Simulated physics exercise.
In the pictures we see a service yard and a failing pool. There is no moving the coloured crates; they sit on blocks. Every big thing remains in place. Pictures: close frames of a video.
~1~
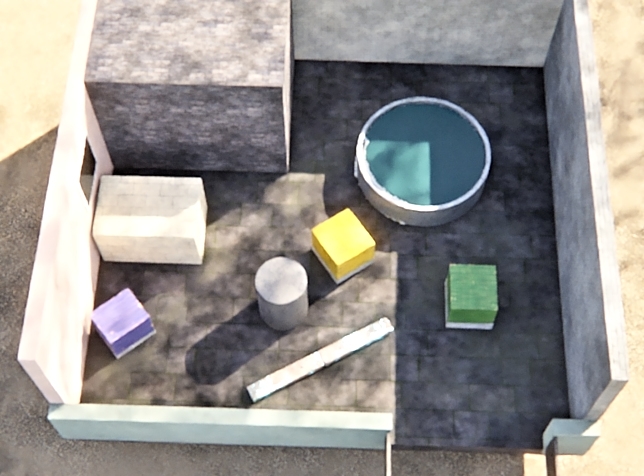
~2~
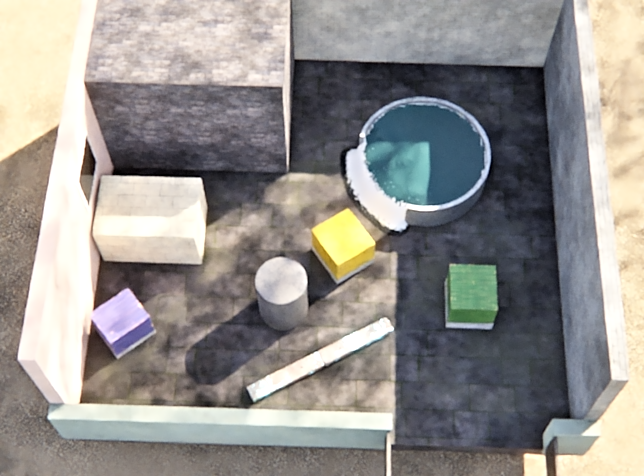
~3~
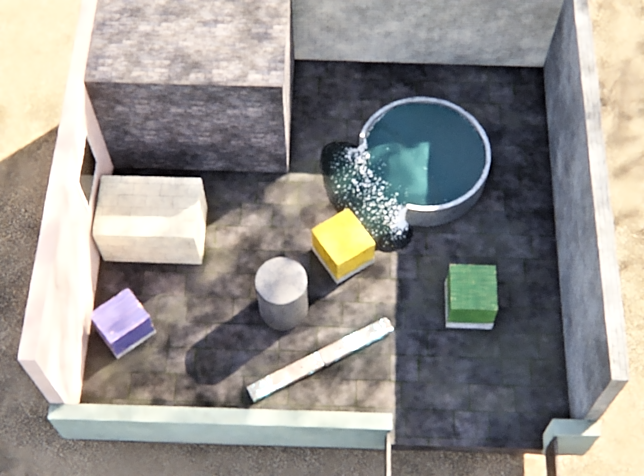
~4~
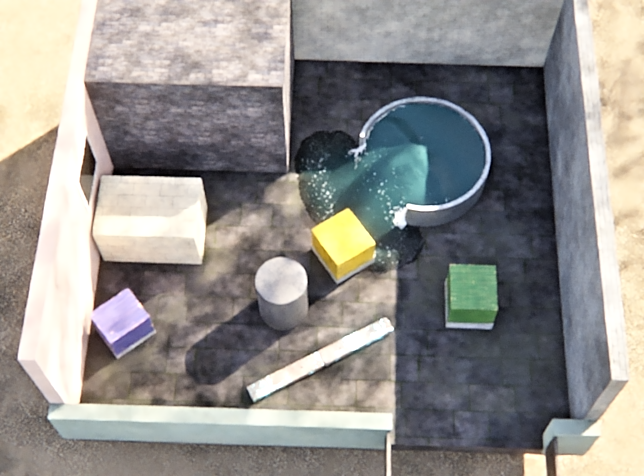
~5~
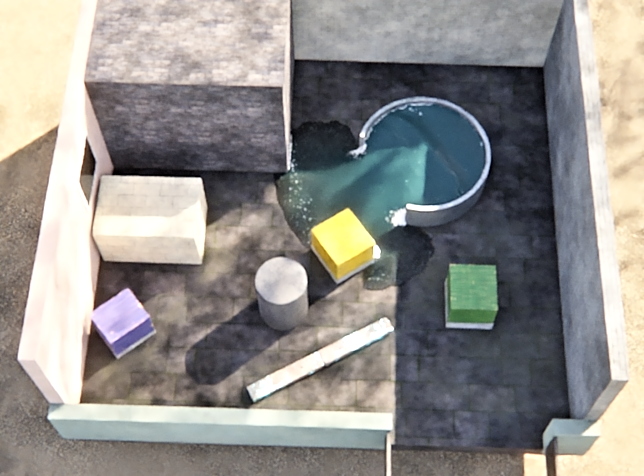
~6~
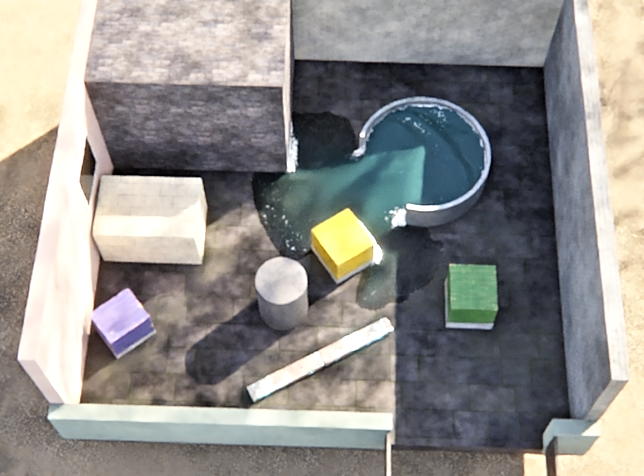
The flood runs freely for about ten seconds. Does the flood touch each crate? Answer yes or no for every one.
Yellow crate: Yes; blue crate: Yes; green crate: No.
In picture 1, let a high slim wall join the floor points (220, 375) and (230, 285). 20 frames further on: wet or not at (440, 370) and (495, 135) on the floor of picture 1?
In order, I'd call them inundated and bare.
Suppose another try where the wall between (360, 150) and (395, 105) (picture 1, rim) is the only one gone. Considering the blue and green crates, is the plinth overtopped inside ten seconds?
The blue one is not reached; the green one is not reached.
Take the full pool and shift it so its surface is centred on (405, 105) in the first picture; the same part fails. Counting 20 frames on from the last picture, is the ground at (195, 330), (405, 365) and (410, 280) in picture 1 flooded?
Taking the three spots in order: Swamped, bare, swamped.
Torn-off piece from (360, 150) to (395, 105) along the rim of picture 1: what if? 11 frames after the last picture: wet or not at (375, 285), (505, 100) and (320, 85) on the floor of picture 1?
Obs. 1: Moisture-free; obs. 2: Moisture-free; obs. 3: Sodden.
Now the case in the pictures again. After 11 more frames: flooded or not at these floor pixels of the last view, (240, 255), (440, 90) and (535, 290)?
Going through them in order, I'd call them drenched, clear and clear.
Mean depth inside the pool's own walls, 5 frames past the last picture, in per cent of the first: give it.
Some 60 per cent.
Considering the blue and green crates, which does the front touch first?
I'd go with the crate marked green.
A moment on, water covers 20 % of the floor; the yellow crate water round its plinth, the blue crate not reached, the green crate water round its plinth.
Next, water covers 35 % of the floor; the yellow crate water round its plinth, the blue crate water round its plinth, the green crate water round its plinth.
Then, water covers 55 % of the floor; the yellow crate water round its plinth, the blue crate water round its plinth, the green crate water round its plinth.
Later, water covers 75 % of the floor; the yellow crate water round its plinth, the blue crate water round its plinth, the green crate water round its plinth.
In the end, water covers 90 % of the floor; the yellow crate was topped, the blue crate was topped, the green crate stayed above the water.
